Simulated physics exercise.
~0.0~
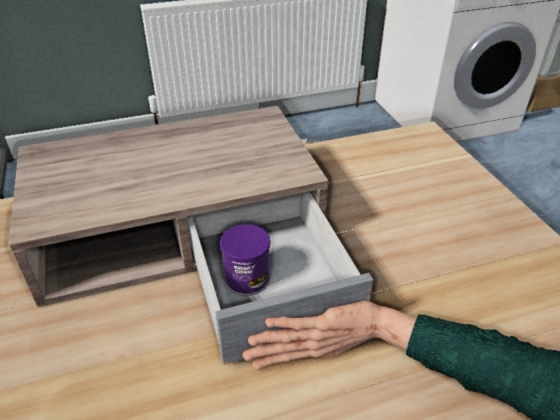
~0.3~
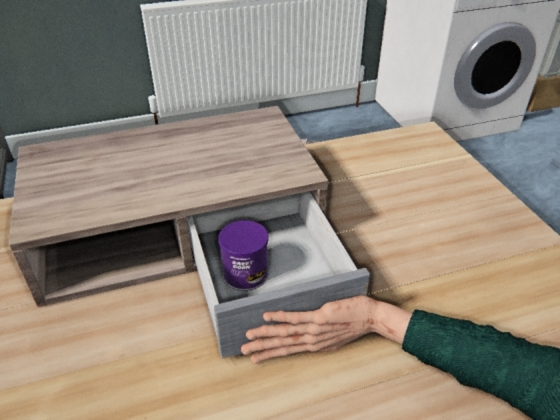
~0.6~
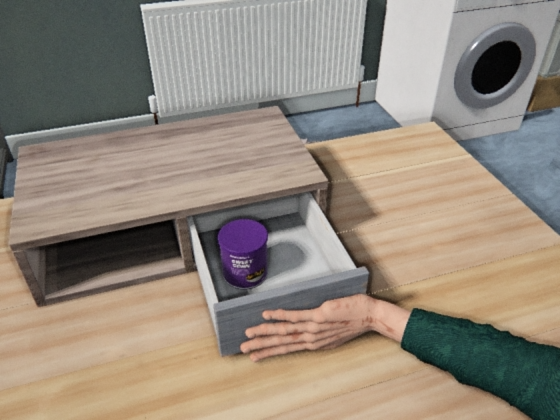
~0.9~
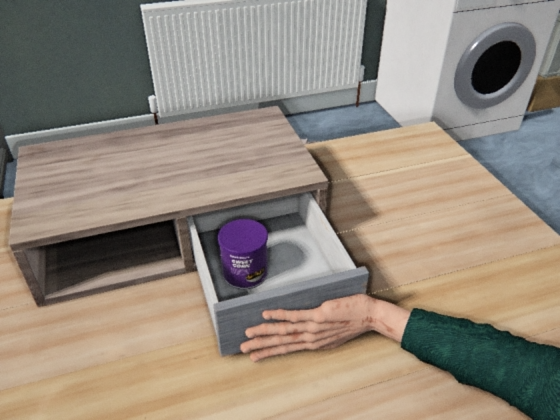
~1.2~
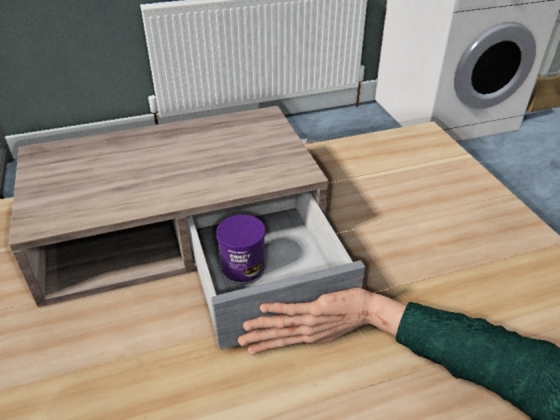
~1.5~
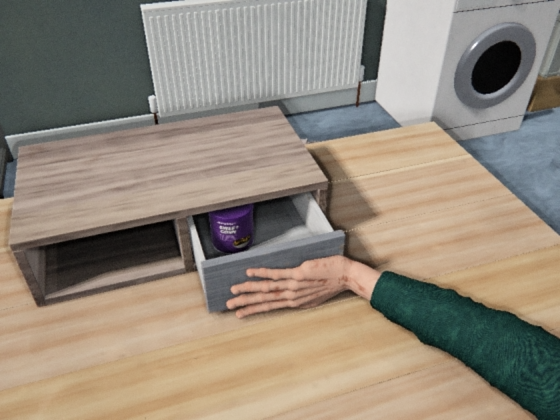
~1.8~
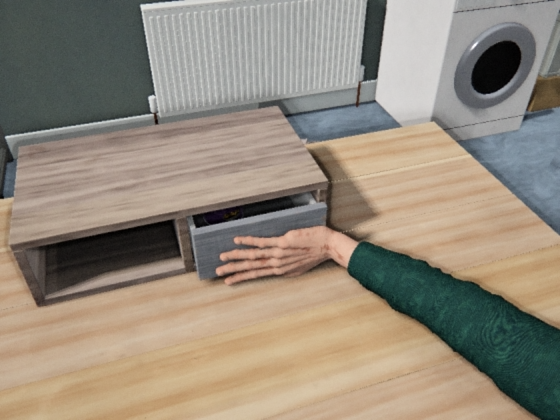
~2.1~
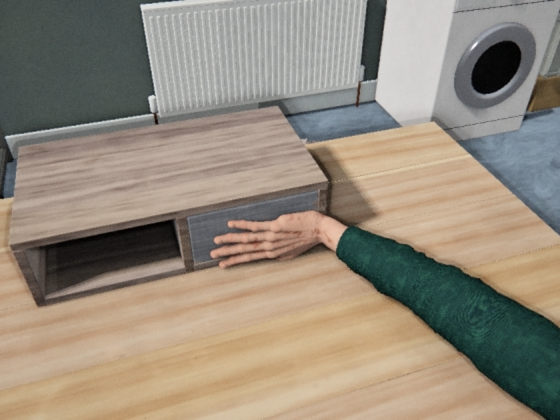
The clip opens on a low wooden cabinet with its right-hand drawer pulled out, a purple tin standing inside, and a hand in a green sleeve resting flat against the drawer front. At first the drawer barely shifts and then stays almost still under the hand. The hand then pushes it steadily inward, carrying the tin back with it. As the drawer passes about halfway, the tin slides beneath the cabinet top and gradually disappears from view. The drawer ends fully closed, flush with the cabinet, with the hand still against its front.
